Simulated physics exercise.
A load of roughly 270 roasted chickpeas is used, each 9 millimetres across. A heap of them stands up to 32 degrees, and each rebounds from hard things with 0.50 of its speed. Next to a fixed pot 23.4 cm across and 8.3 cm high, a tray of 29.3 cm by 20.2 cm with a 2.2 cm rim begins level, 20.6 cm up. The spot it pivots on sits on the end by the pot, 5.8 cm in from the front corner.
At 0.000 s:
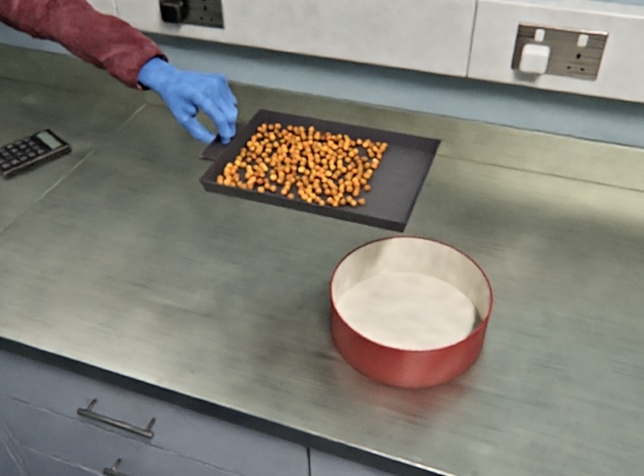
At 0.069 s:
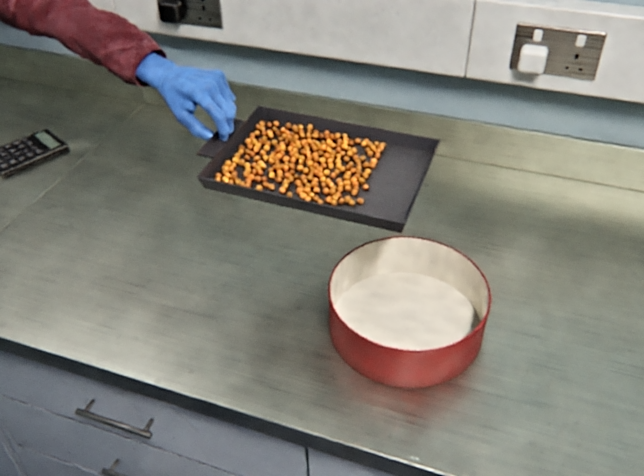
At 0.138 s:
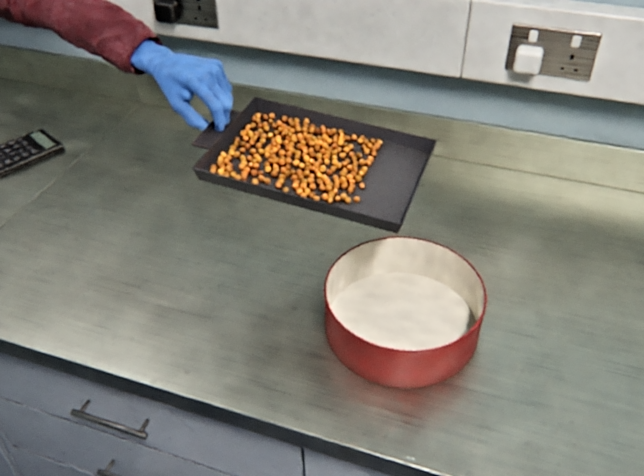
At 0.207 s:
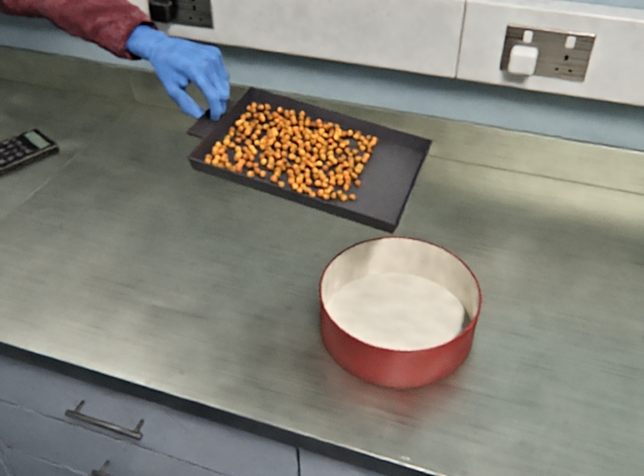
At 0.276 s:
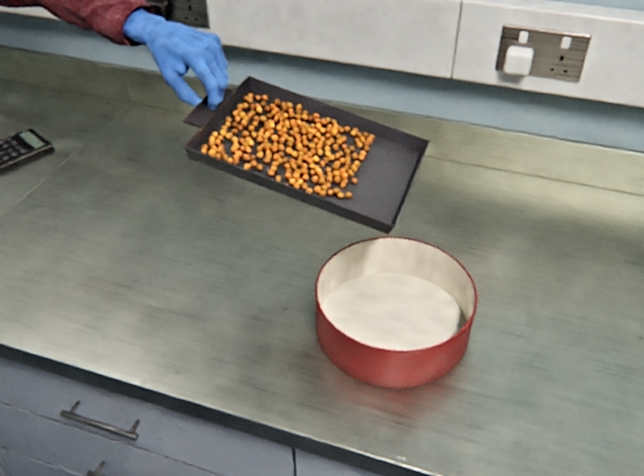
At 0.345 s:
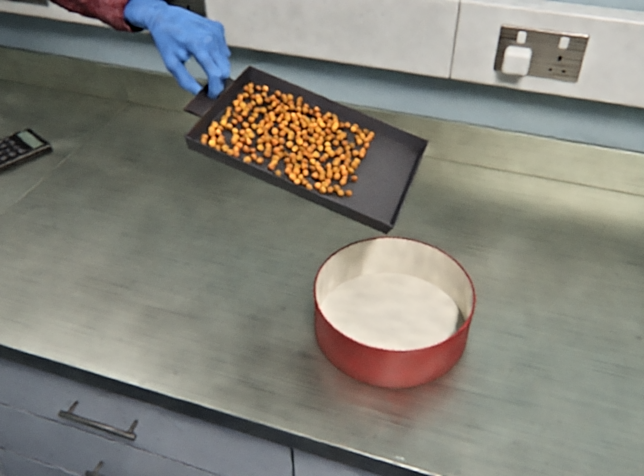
A blue-gloved hand held a dark tray of roasted chickpeas above a counter, near a red pot, and steadily raised the left end so the tray sloped down to the right.
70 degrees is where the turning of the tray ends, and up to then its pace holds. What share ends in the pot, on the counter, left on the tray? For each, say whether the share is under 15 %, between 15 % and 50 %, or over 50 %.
My prediction: Pot: A low amount. Counter: A low amount. Tray: A majority.
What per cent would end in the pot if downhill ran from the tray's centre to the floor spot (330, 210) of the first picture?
Roughly 0 % of the pieces.
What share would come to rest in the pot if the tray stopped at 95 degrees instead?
In that case some 75 per cent.
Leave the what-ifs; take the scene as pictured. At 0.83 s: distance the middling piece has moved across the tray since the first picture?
By then it sits near 13 cm from where it began.
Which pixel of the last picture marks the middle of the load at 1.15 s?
Near (399, 177).
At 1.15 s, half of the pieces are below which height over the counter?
Height: Around 24 cm.
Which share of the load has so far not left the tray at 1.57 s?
Something like 90 percent, roughly.
After 0.83 s, tilt 41 degrees; the tray holds 100 %, the pot 0 %.
Then, at 1.15 s, tilt 59 degrees; the tray holds 95 %, the pot 0 %.
After 1.57 s, tilt 70 degrees; the tray holds 90 %, the pot 10 %.
By 2.1 s all is still; pot 10 %, counter 0 %, tray 90 %.
